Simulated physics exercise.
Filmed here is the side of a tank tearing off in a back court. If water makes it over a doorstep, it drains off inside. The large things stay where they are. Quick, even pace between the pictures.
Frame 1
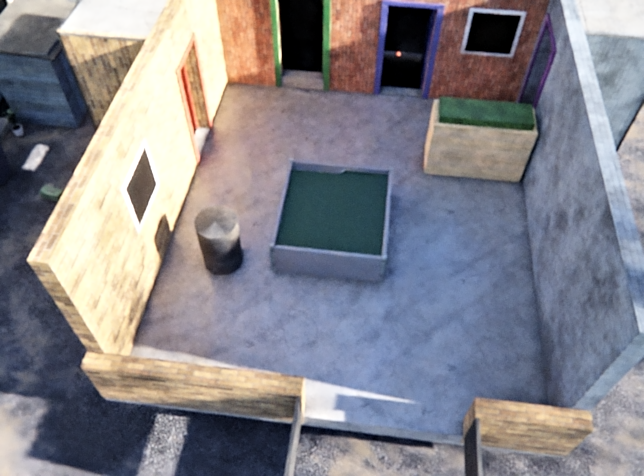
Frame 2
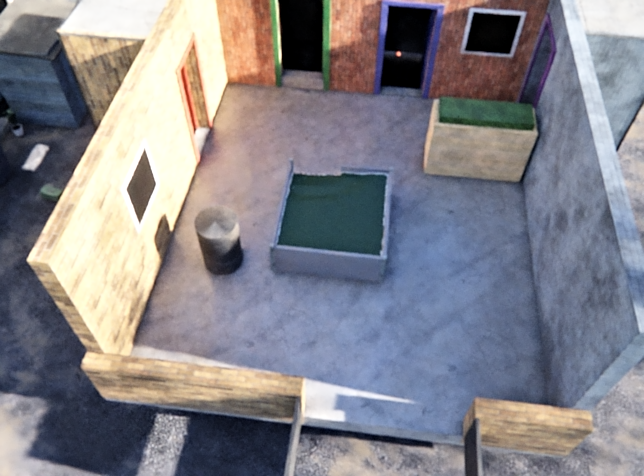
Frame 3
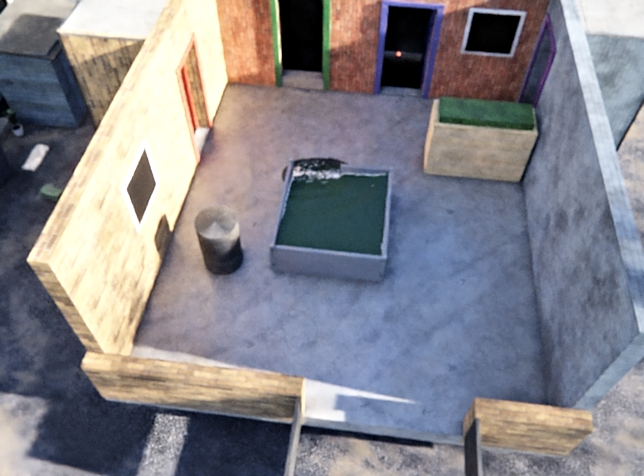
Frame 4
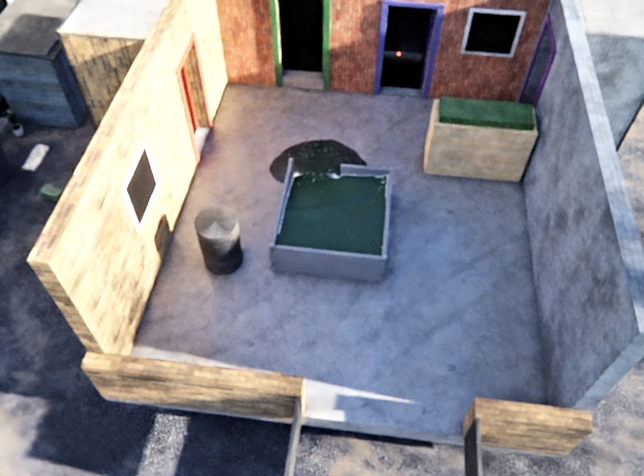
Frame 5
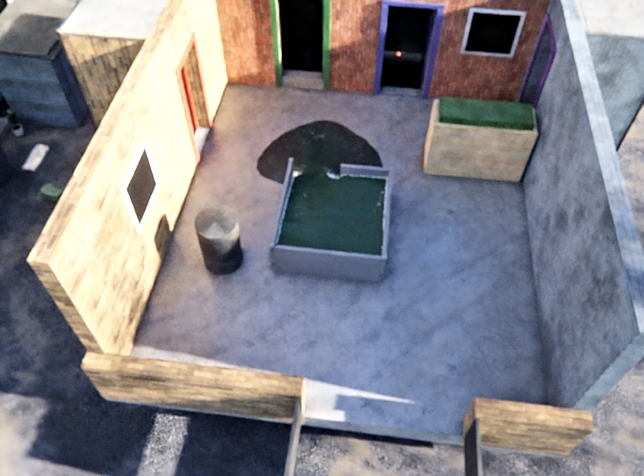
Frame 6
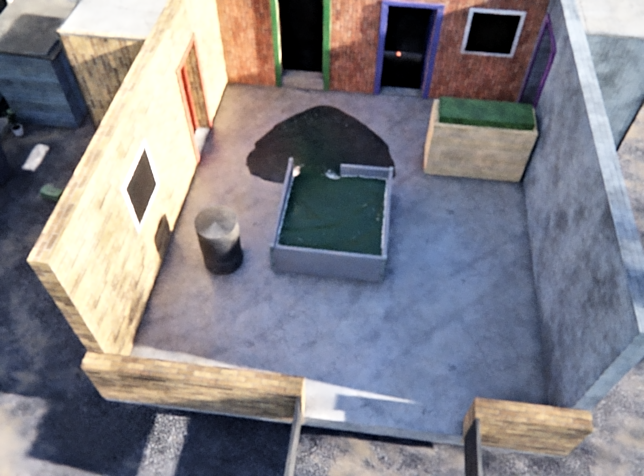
Dark green water pouring through a gap in the far side of a square tank, spreading across the grey courtyard floor.
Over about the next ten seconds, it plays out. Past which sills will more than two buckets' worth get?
Most likely the purple door gets two buckets or less; most likely the green door gets two buckets or less; most likely the blue door gets too much water; most likely the red door gets too much water.
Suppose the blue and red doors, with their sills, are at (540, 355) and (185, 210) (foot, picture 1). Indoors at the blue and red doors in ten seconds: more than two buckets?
I'd say the blue door falls short, while the red door falls short.
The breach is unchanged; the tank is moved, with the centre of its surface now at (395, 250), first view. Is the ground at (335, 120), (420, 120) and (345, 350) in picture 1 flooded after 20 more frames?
One after the other: Awash, covered, free of water.
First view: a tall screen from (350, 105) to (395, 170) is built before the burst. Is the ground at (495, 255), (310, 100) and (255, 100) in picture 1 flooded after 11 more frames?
Taking the points in order, they are high and dry, inundated and inundated.
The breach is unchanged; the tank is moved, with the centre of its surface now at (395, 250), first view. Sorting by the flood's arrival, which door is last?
That is the purple one.
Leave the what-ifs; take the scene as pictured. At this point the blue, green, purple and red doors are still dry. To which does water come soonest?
Clearly the green one.
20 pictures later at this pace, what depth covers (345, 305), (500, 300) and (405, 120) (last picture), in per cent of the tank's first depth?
First spot 0 %, second 0 %, third 8 %.
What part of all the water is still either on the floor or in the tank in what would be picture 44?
94 % or so.
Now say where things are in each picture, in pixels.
The first frame shows the water tank at (335, 209) is whole and still.
In the second frame, water pours out on the water tank's far side and has run to a hidden place.
In the third frame, water pours out on the water tank's far side and has run to (338, 164).
In the fourth frame, the front is at (332, 143), out from the gap on the water tank's far side.
In the fifth frame, water pours out on the water tank's far side and has run to (321, 124).
In the sixth frame, water pours out on the water tank's far side and has run to (326, 108).
A moment on, water covers 20 % of the floor; the purple door not reached, the green door wet at the sill, nothing in, the blue door not reached, the red door not reached.
Next, water covers 25 % of the floor; the purple door not reached, the green door wet at the sill, nothing in, the blue door under two buckets in, the red door under two buckets in.
Then, water covers 30 % of the floor; the purple door wet at the sill, nothing in, the green door wet at the sill, nothing in, the blue door over two buckets in, the red door under two buckets in.
Later, water covers 45 % of the floor; the purple door wet at the sill, nothing in, the green door wet at the sill, nothing in, the blue door over two buckets in, the red door over two buckets in.
In the end, water covers 60 % of the floor; the purple door wet at the sill, nothing in, the green door wet at the sill, nothing in, the blue door far over two buckets in, the red door over two buckets in.
